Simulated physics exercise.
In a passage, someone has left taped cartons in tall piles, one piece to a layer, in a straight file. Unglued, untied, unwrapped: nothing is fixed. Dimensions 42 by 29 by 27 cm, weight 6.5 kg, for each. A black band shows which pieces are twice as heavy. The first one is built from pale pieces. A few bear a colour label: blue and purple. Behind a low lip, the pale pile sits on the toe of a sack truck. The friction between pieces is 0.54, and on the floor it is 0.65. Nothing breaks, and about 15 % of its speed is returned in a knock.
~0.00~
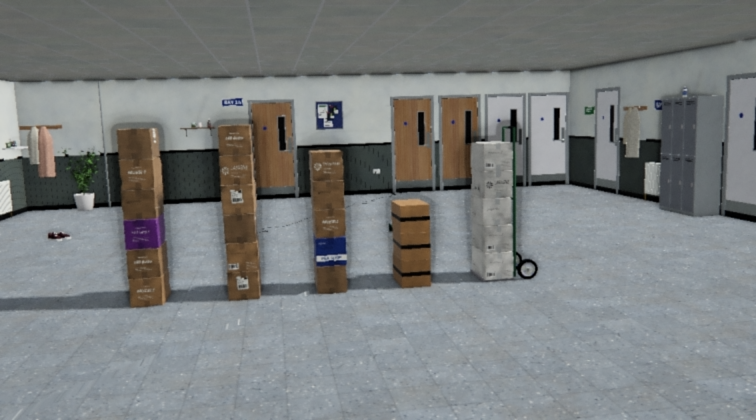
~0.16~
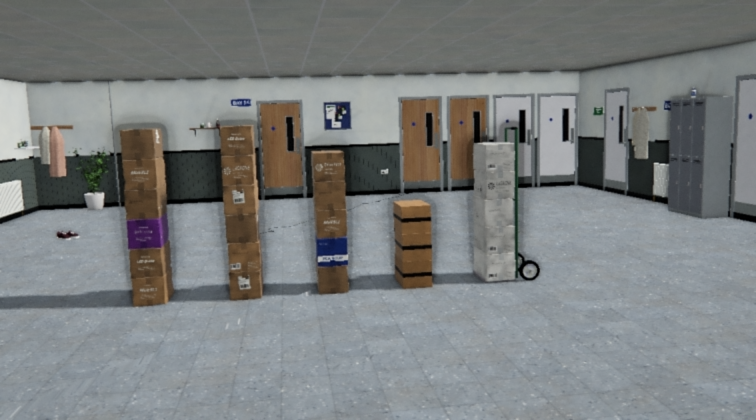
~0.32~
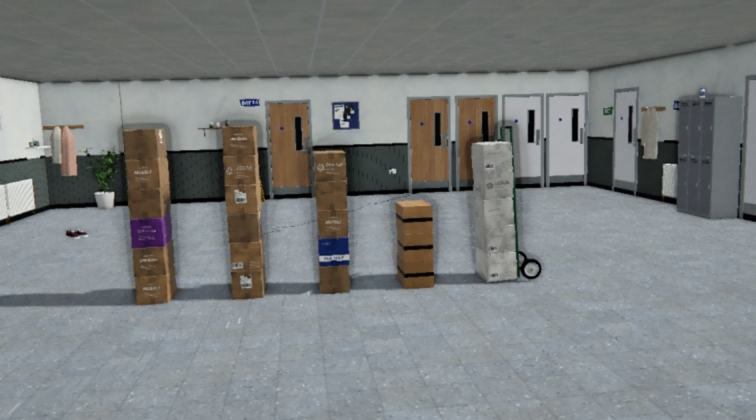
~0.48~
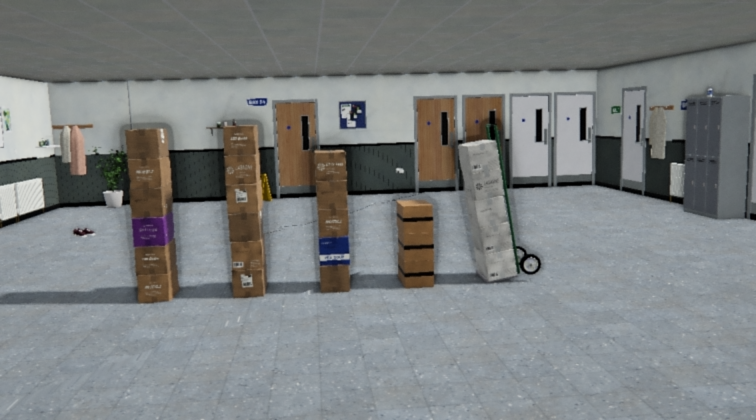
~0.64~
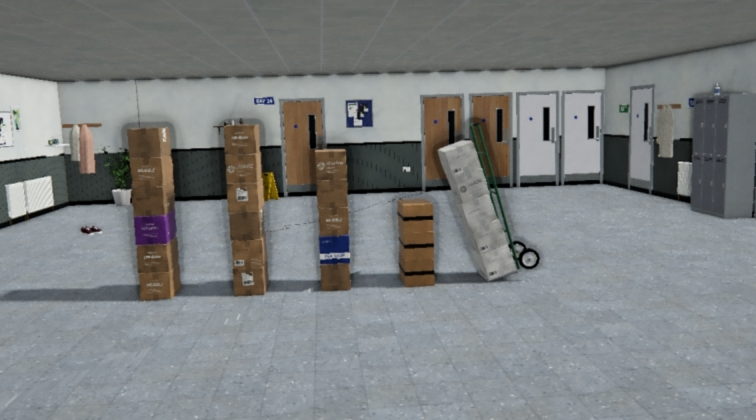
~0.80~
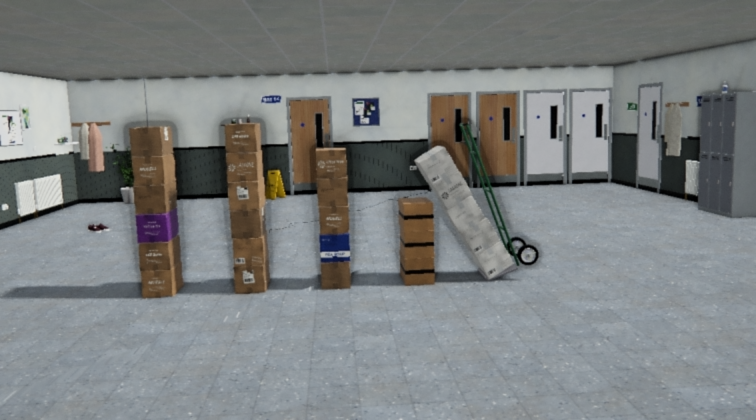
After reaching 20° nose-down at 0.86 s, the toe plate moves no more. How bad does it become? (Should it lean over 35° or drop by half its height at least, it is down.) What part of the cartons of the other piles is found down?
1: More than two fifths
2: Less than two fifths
Option 2: Less than two fifths.
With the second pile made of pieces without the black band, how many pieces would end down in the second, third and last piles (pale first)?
Down by pile: Second 3, third 5, last 6.
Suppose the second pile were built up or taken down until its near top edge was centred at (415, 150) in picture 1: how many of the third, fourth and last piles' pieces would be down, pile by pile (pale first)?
Counts down - third: 5; fourth: 6; last: 6.
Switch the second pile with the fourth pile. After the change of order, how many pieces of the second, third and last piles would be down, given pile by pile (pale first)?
Down tally in the new order: Second = 6, third = 5, last = 0.
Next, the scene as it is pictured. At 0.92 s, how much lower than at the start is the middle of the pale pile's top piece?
I'd put it at close to 20 cm below where it started.
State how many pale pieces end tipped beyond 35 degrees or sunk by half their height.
Tally of pale pieces: 4.
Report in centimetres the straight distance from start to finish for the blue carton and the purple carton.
Approx. distance from start in cm - blue 0, purple 0.
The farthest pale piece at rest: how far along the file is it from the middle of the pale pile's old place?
About 130 cm.
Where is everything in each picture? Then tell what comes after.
In the first picture (places mark the middle of the side facing us; the camera moves round a little), truck frame (514, 158) 0° forward; purple carton (141, 235); blue carton (331, 252); the rest undisturbed.
Truck frame (516, 159) 0° forward; blue carton (332, 252), in the second picture.
Truck frame (513, 158) 3° forward; blue carton (334, 252), in the third picture.
Truck frame (500, 156) 9° forward, top of the pale pile leaning 9°; purple carton (148, 232); the rest undisturbed, in the fourth picture.
Truck frame (486, 154) 15° forward, top of the pale pile leaning 18°; blue carton (334, 250); the rest undisturbed, in the fifth picture.
Truck frame (478, 154) 20° forward, top of the pale pile leaning 30°; purple carton (152, 229); blue carton (335, 249); the rest undisturbed, in the sixth picture.
After 0.92 s, 5 of the pale pile down; none of the 20 other cartons down.
After 1.28 s, 4 of the pale pile down; none of the 20 other cartons down, 3 disturbed.
At rest (2.1 s), 4 of the pale pile down; none of the 20 other cartons down, 3 disturbed; blue carton unmoved; purple carton unmoved. That is 0 per cent. As the last picture would show them, middles, blue carton near (335, 244), purple carton near (158, 225).
